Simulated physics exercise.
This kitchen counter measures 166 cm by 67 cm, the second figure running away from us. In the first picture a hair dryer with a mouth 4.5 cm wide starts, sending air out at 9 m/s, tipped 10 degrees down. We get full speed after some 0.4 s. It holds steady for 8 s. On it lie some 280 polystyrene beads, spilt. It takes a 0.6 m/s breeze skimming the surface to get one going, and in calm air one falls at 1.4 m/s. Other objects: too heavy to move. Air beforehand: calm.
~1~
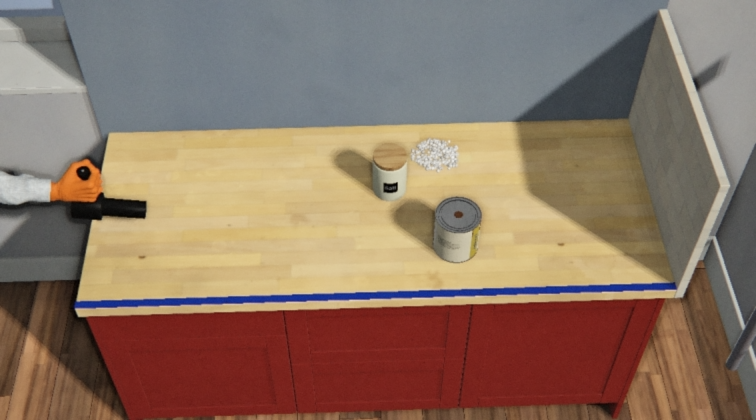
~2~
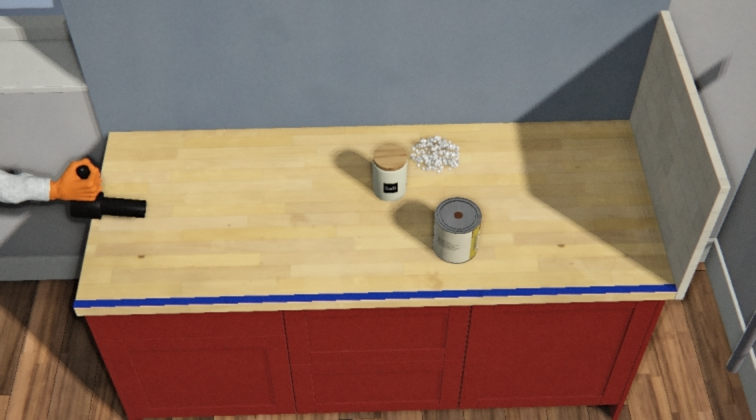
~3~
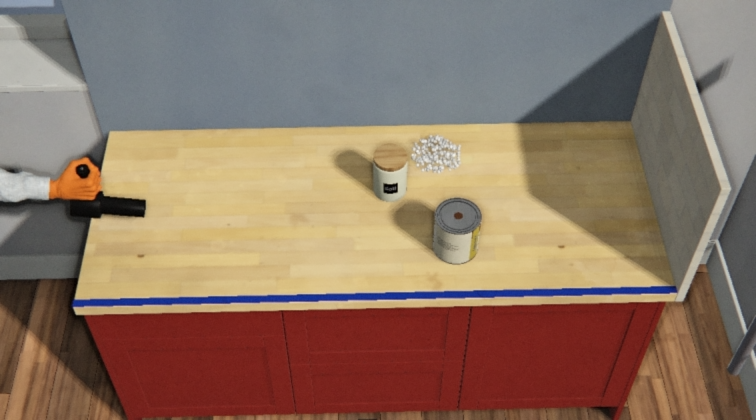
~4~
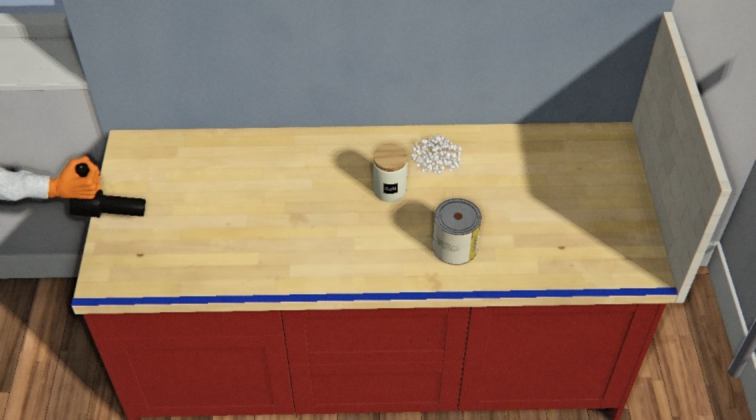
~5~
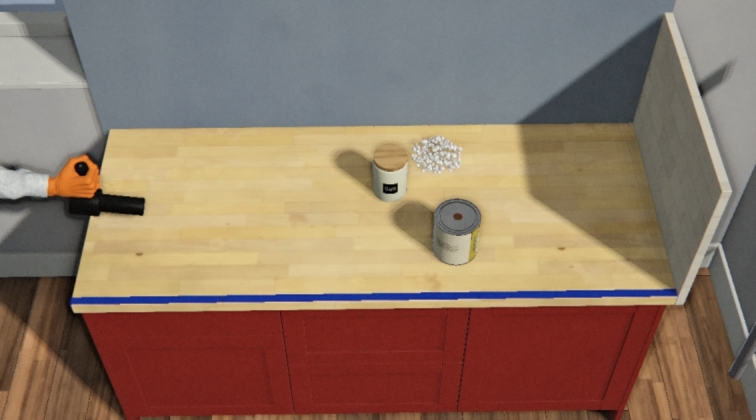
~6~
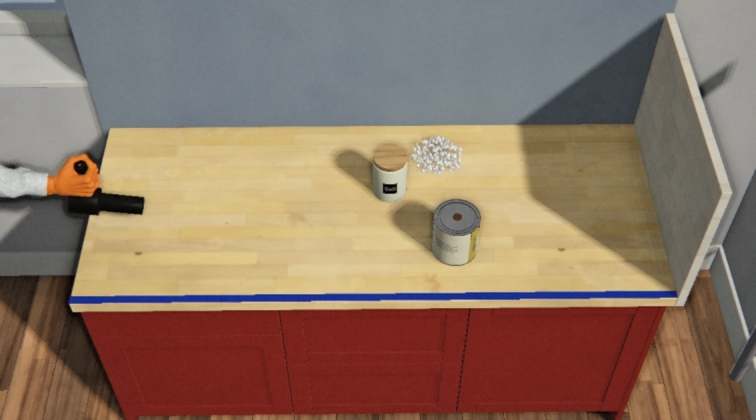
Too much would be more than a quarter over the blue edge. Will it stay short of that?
That edge takes no more than a quarter.
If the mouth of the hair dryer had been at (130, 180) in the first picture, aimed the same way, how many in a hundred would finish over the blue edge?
Near 1 per cent.
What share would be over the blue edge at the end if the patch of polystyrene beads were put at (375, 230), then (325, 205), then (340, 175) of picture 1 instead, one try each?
60 %, 3 %, 0 %.
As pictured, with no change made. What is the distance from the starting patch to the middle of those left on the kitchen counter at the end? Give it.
I'd say around 0 cm.
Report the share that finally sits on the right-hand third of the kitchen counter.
I'd estimate around 1 per cent.
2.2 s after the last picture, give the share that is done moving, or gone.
That works out to some 30 %.
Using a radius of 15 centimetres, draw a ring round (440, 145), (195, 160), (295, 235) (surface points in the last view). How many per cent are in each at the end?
100 %, 0 %, 0 %.
Then, 1.2 s after the last picture, 0 % are over the blue edge; the middle of those still in play is near (439, 155); 25 % have settled or left.
Then, 2.2 s after the last picture, 0 % are over the blue edge; the middle of those still in play is near (439, 155); 30 % have settled or left.
Then, 4.0 s after the last picture, 0 % are over the blue edge; the middle of those still in play is near (439, 155); 34 % have settled or left.
Then, 7.6 s after the last picture, at the end, 0 % are over the blue edge; the middle of those still in play is near (439, 155).
